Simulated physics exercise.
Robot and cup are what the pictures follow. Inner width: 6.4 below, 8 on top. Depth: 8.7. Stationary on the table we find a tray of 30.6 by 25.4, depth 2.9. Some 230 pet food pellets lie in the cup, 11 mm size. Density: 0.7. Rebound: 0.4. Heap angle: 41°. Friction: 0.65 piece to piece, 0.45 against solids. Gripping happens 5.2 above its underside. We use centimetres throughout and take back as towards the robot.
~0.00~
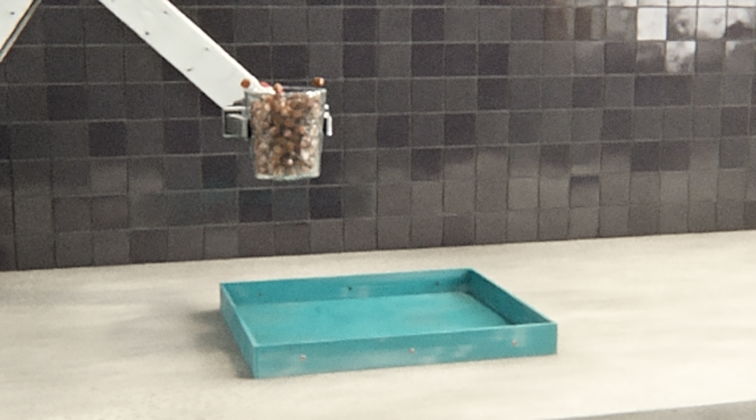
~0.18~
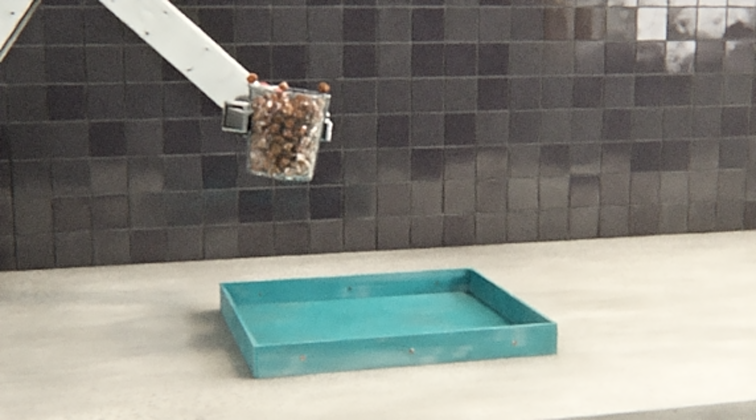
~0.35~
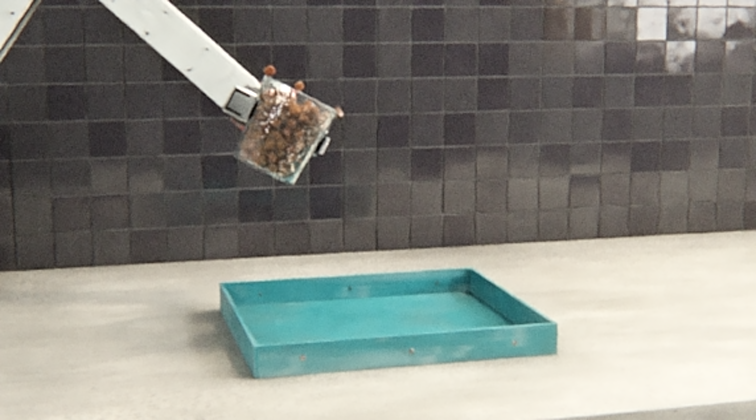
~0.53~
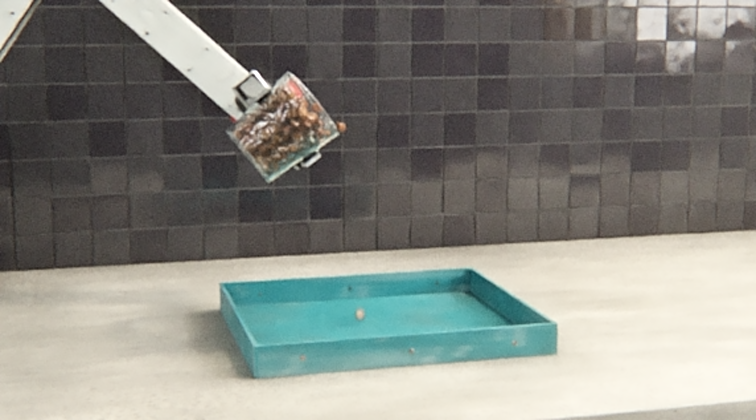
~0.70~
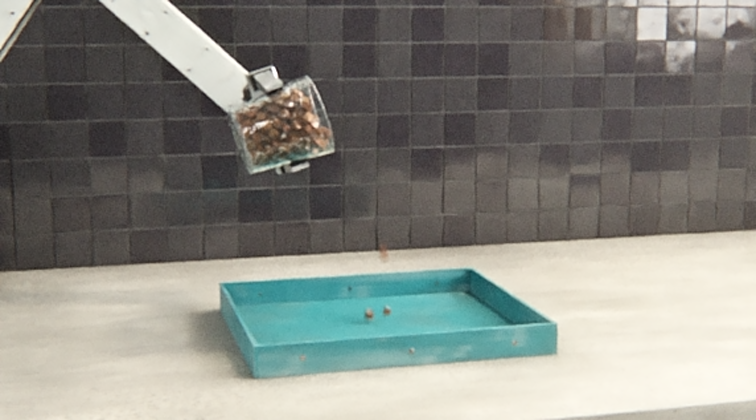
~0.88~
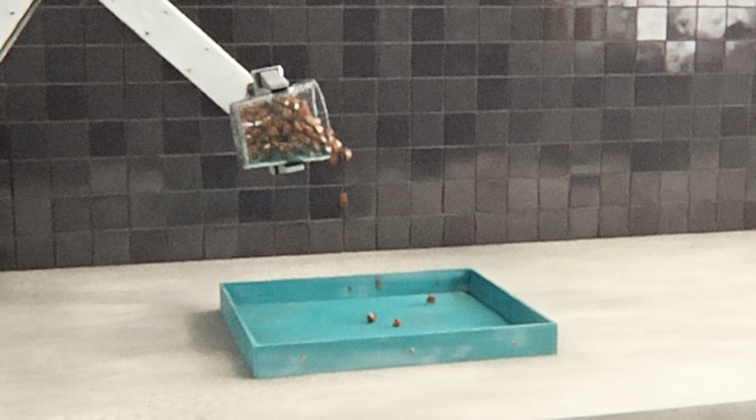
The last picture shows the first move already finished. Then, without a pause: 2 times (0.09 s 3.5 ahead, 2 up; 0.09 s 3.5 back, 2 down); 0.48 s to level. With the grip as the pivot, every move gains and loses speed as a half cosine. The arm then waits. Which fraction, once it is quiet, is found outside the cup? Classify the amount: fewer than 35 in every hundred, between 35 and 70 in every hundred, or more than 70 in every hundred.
More than 70 in every hundred.
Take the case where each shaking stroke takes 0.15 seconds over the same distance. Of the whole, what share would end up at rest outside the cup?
Roughly 60 in a hundred.
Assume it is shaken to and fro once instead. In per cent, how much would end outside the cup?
My guess is near 95 per cent.
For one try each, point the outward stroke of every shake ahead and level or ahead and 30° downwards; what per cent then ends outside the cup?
First try about 85 %, second try about 55 %.
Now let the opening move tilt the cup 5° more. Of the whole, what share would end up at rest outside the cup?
In that case roughly 100 per cent.
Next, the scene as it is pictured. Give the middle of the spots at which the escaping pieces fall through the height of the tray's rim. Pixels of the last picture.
(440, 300).
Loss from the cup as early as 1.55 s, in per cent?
Around 100 % has gone out so far.
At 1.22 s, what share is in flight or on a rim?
Around 7 percent of the load.
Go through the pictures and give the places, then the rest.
In the first picture, cup middle at (286, 134), level; upper third of the load around (284, 111), from x 245 to 320, top at y 85; 230 in the cup.
In the second picture, cup middle at (284, 134), tilted 8° forward; upper third of the load around (284, 112), from x 250 to 325, top at y 80.
In the third picture, cup middle at (282, 134), tilted 28° forward; upper third of the load around (283, 112), from x 245 to 340, top at y 70; 229 in the cup, 1 in flight or on a rim.
In the fourth picture, cup middle at (279, 131), tilted 52° forward; upper third of the load around (284, 112), from x 235 to 360, top at y 90; 229 in the cup, 1 in the tray.
In the fifth picture, cup middle at (278, 129), tilted 72° forward; upper third of the load around (281, 113), from x 235 to 385, top at y 95; 227 in the cup, 2 in the tray, 1 in flight or on a rim.
In the sixth picture, cup middle at (278, 128), tilted 80° forward; upper third of the load around (275, 114), from x 240 to 430, top at y 95; 223 in the cup, 4 in the tray, 3 in flight or on a rim.
After 1.22 s, tilted 80° forward, highest piece 23 above the table; 201 in the tray, 13 in the cup, 16 in flight or on a rim.
After 1.55 s, tilted 22° forward, highest piece 22 above the table; 219 in the tray, 6 on the table or floor, 5 in the cup.
After 1.92 s, level, highest piece 20 above the table; 219 in the tray, 6 on the table or floor, 5 in the cup.
After 2.97 s, level, highest piece 20 above the table; 219 in the tray, 6 on the table or floor, 5 in the cup.
At rest, 219 in the tray, 6 on the table or floor, 5 in the cup. That is 98 % outside the cup.
